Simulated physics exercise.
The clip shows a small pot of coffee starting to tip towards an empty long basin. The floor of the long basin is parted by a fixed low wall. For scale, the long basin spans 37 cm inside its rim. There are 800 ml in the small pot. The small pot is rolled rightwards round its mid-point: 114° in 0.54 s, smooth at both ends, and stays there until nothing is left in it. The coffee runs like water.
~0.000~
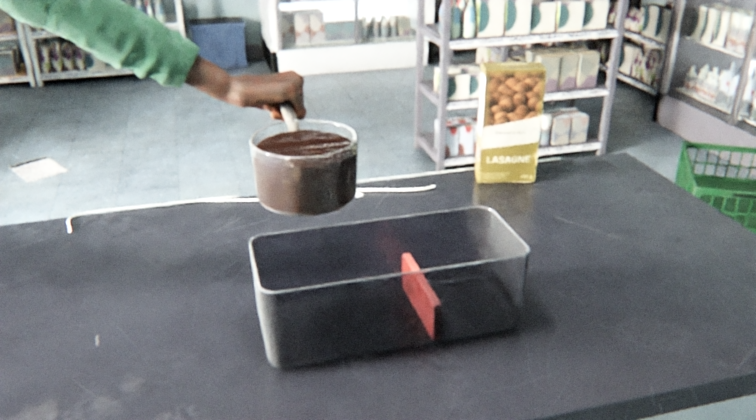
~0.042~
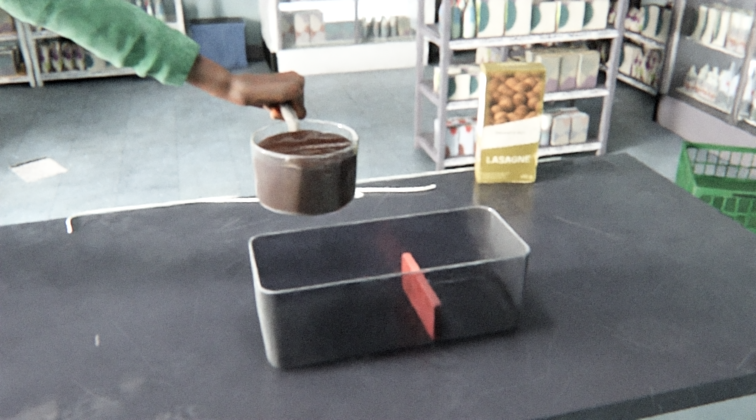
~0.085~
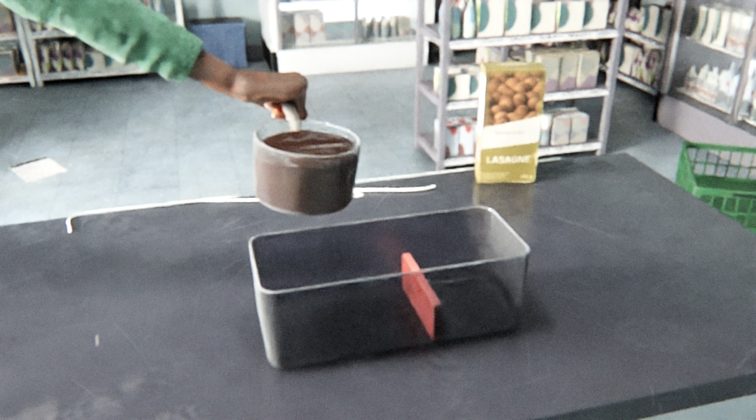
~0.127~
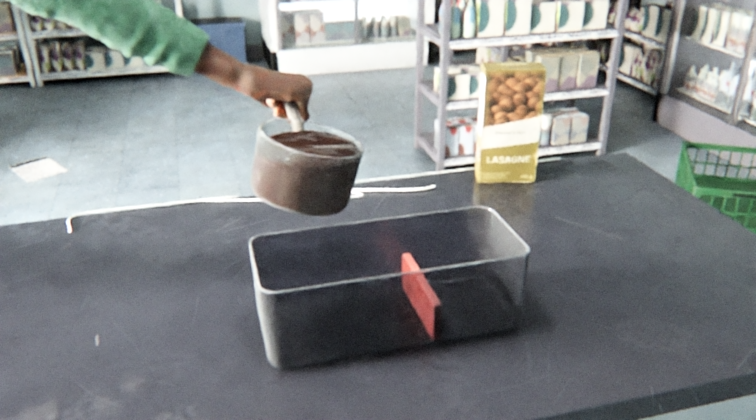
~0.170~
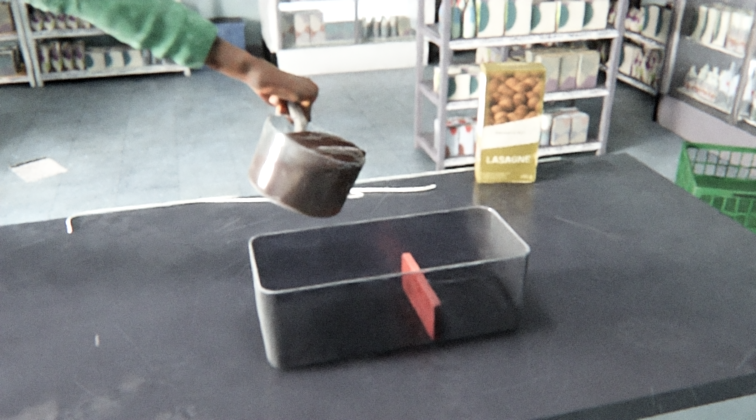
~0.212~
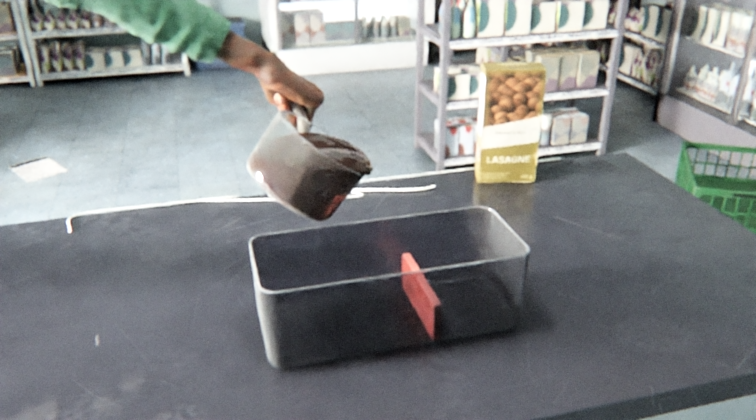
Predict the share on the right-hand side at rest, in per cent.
The far part has some 6 per cent.
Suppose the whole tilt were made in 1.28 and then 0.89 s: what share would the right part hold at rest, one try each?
First 20, then 10 per cent.
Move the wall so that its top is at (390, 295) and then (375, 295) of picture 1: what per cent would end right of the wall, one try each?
First 55, then 75 per cent.
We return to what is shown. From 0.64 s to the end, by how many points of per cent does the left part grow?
Near 0 in a hundred.
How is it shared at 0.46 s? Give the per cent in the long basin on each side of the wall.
Near 38 on the left, 1 on the right.
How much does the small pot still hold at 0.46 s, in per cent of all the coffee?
Near 24 in a hundred.
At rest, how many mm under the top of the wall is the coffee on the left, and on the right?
Left about 36 mm, right about 56 mm.
Then, 0.46 s in, the tilt is 108° and 23 per cent is still to pour, 38 is left of the wall and 1 right of it.
Then, 0.64 s in, the tilt is 114° and 3 per cent is still to pour, 89 is left of the wall and 2 right of it.
Then, 0.83 s in, the tilt is 114° and 0 per cent is still to pour, 89 is left of the wall and 6 right of it.
Then, 1.04 s in, the tilt is 114° and 0 per cent is still to pour, 90 is left of the wall and 6 right of it.
Finally, 90 per cent lies left of the wall, 6 right of it and 4 outside.
